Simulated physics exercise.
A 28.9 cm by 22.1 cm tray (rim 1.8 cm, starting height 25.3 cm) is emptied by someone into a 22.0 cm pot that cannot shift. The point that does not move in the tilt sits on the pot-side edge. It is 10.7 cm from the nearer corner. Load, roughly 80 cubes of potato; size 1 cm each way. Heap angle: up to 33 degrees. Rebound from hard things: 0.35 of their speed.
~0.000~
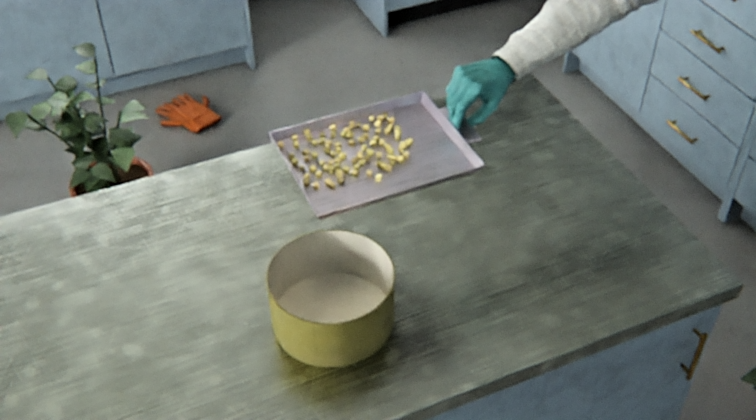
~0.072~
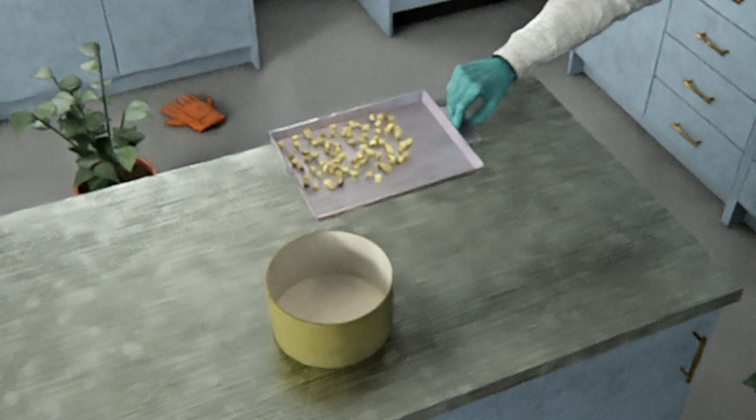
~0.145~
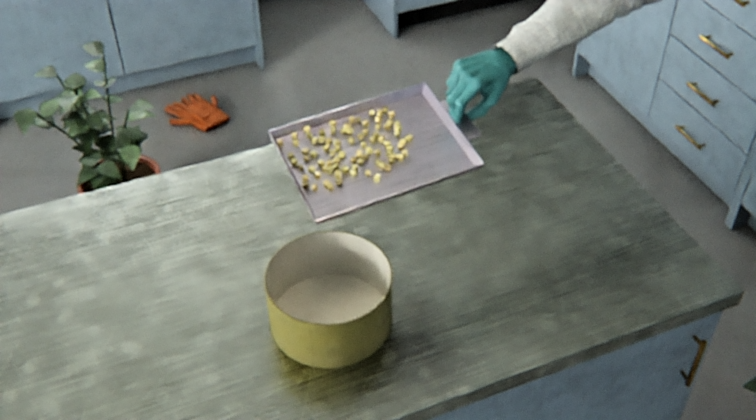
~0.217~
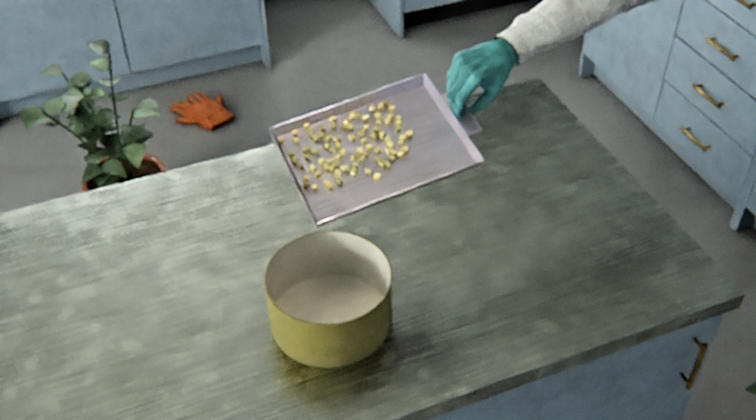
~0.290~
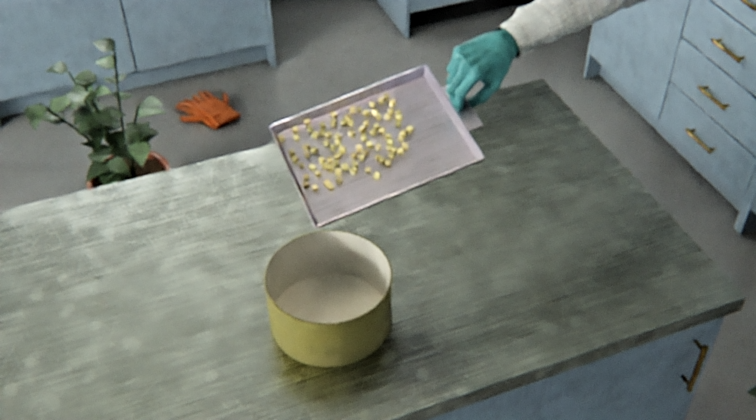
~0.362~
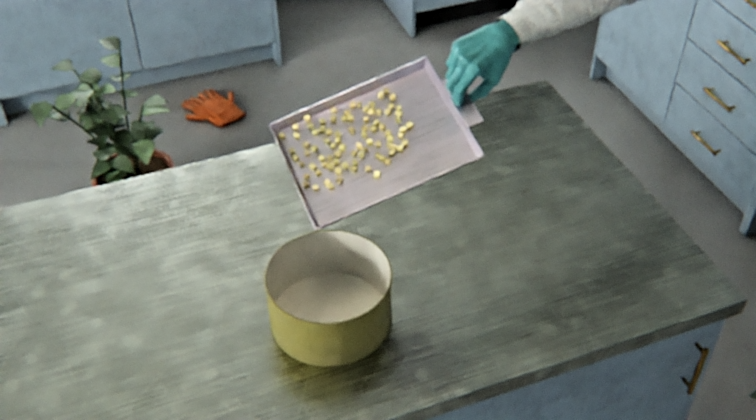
In a kitchen, a teal-gloved hand held a tray of small yellow potato pieces above a counter, behind a yellow pot, then gradually tilted it so its front left corner dipped lowest.
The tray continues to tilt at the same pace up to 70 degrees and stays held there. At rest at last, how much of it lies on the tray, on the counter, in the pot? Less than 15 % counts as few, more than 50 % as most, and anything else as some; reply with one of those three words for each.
Here it is: Left on the tray: Some, counter: Few, pot: Most.
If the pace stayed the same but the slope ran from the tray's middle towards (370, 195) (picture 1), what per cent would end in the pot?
I'd estimate about 65 %.
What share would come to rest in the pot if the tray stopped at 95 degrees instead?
In that case, near 100 percent.
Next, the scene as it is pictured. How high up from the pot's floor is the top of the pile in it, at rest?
It stands at some 1.5 cm.
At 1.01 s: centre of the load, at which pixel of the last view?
Near pixel (320, 227).
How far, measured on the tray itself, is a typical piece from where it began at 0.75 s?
By then it sits near 5 cm from where it began.
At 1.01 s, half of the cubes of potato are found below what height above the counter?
About 22 centimetres.
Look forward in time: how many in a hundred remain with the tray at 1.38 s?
Roughly 30 per cent.
After 0.75 s, tilt 43 degrees; the tray holds 100 %, the pot 0 %.
After 1.01 s, tilt 60 degrees; the tray holds 60 %, the pot 10 %.
After 1.38 s, tilt 70 degrees; the tray holds 30 %, the pot 65 %.
At rest (2.2 s), tray 30 %, counter 0 %, pot 65 %.
